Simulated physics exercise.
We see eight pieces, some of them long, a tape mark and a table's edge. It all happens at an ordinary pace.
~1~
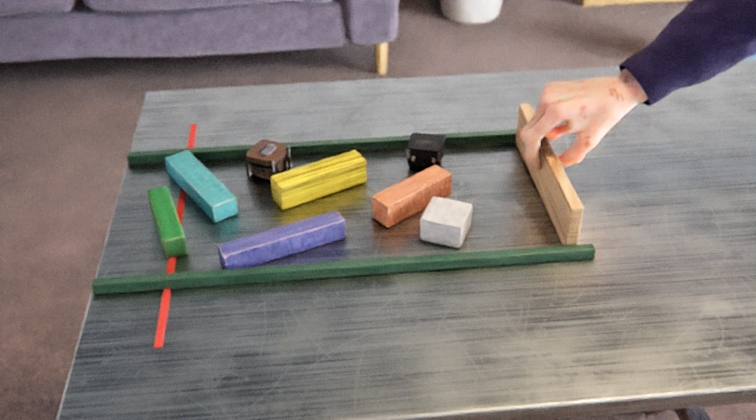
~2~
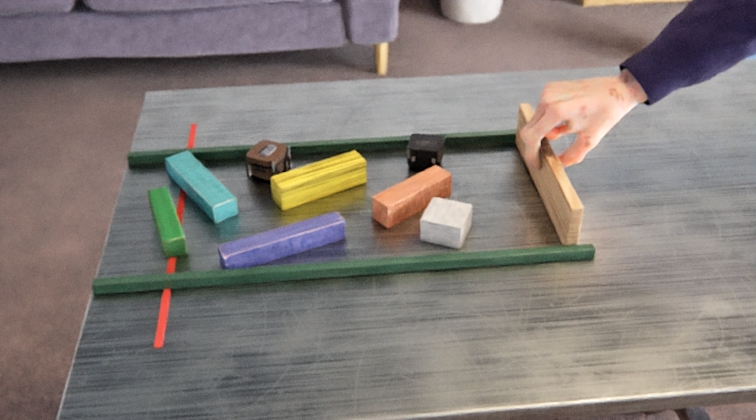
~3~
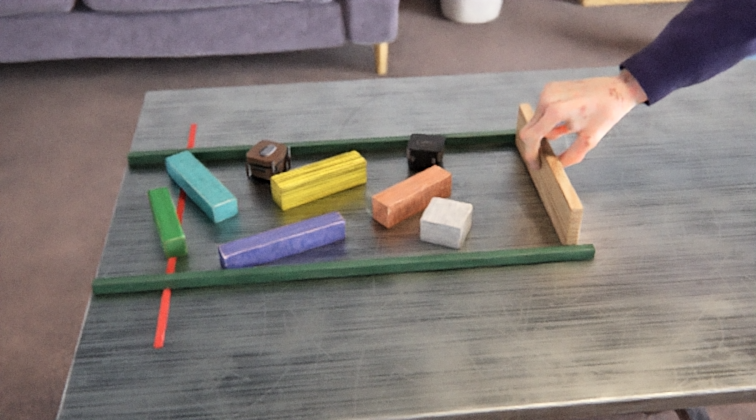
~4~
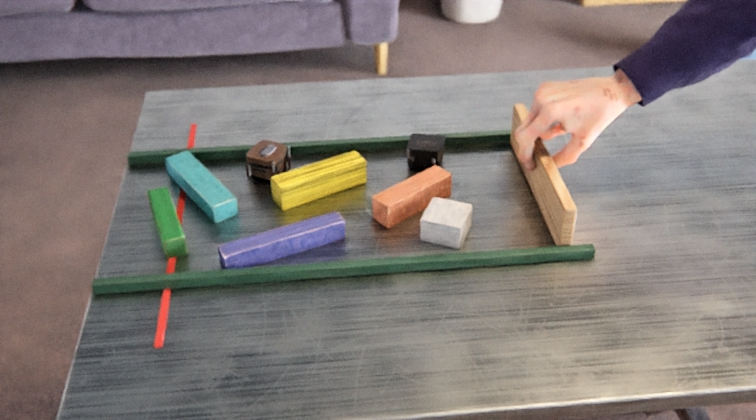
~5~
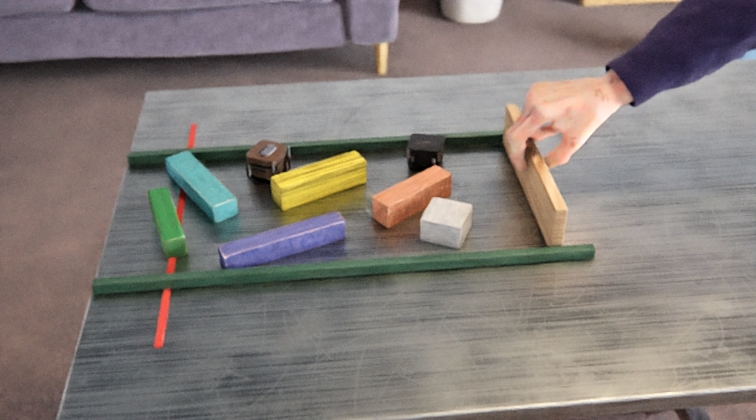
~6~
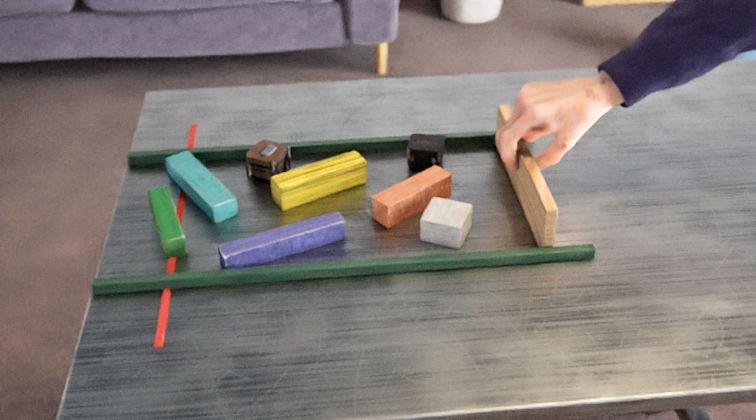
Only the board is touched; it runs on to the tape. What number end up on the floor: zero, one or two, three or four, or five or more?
The number that fall off is three or four.
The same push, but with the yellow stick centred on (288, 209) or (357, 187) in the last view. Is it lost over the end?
The yellow stick does not fall; is kept.
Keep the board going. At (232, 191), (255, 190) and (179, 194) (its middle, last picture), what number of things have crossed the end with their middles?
Past the end: 0, 0 and 3.
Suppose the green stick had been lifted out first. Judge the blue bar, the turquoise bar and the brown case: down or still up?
The blue bar tumbles off, the turquoise bar drops off, the brown case survives.
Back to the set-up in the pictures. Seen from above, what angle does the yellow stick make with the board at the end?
About 30°.
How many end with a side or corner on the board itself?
In contact: 3.
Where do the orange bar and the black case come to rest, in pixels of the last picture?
The orange bar at (146, 209), the black case at (168, 166).
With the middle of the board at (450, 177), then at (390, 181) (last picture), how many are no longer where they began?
The counts are 3 and 5.
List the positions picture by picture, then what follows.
Green stick (167, 221); turquoise bar (201, 185); brown case (268, 162); board (546, 171); tape (179, 215), in the first picture.
Turquoise bar (201, 185); white block (446, 222), in the second picture.
Brown case (268, 162); yellow stick (320, 180), in the third picture.
Green stick (167, 222); black case (426, 153), in the fourth picture.
Turquoise bar (201, 185); board (531, 172), in the fifth picture.
Green stick (167, 222); turquoise bar (201, 185); brown case (268, 162); board (523, 173); tape (179, 215), in the sixth picture.
Soon after, none off yet; green stick at rest near (167, 222); turquoise bar at rest near (201, 185); brown case at rest near (268, 162).
In the end, the number that fall off is three or four; gone, blue bar, turquoise bar and green stick.
